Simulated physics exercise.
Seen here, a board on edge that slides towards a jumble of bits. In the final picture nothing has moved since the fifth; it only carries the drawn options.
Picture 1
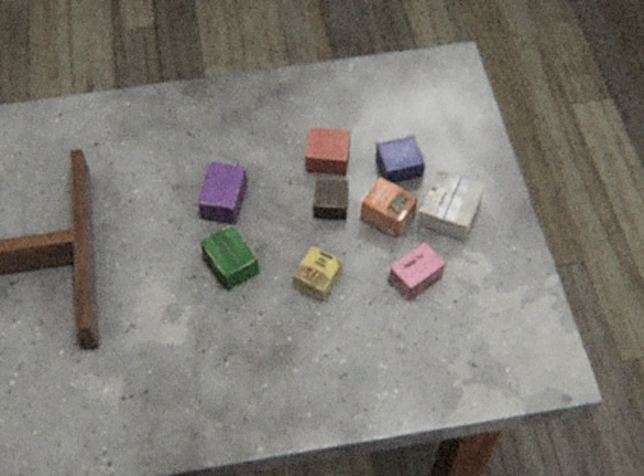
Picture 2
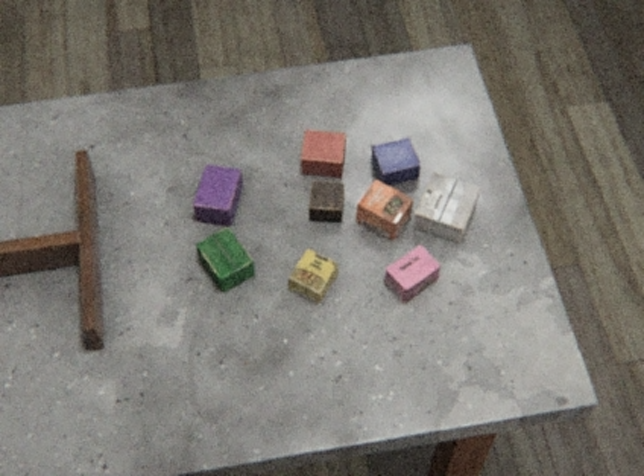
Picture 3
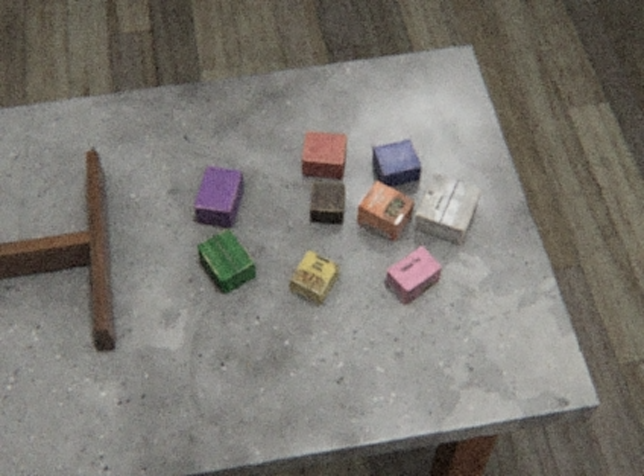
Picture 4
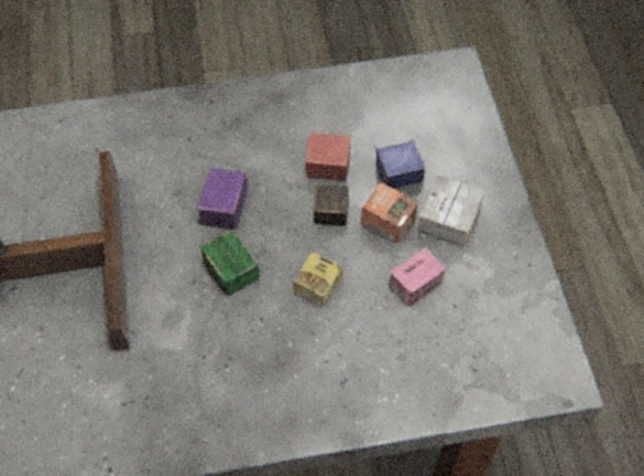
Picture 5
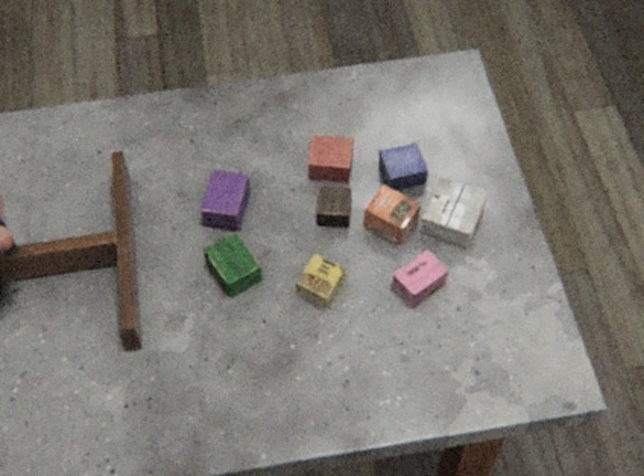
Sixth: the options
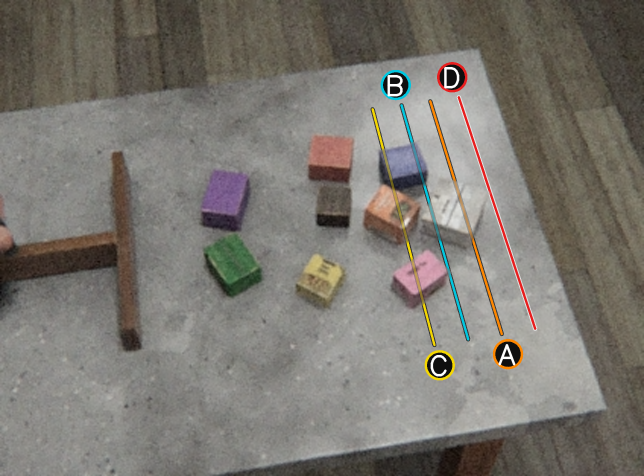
A hand, just visible at the left edge by the end, slid an upright wooden board slowly rightward across a grey table towards a scattered group of small coloured boxes, which stayed where they were.
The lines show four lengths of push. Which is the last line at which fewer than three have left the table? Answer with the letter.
As far as mark A.
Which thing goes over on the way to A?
The white box goes over.
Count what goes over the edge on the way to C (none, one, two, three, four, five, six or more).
By then, none.
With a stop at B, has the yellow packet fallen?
By then, no.
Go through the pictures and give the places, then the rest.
Purple block (223, 192); pink packet (417, 272); green box (230, 257), in the first frame.
Board (84, 234); orange packet (384, 210), in the second frame.
Board (96, 234); black block (328, 203), in the third frame.
Board (110, 235); red block (328, 157), in the fourth frame.
Board (122, 235); purple block (226, 200); pink packet (420, 279); green box (233, 265), in the fifth frame.
On the marked copy, A at (463, 208); B at (432, 213); C at (401, 217); D at (494, 204).
With A. Early on, board (247, 216); purple block (267, 191); green box (279, 263).
Further on, board (368, 199); white box (477, 218); pink packet (458, 278).
At the end, board (462, 185); white box over the edge; pink packet (550, 267); one fallen.
As for the rest, B is within the limit but short; C is within the limit but short; D drops five.
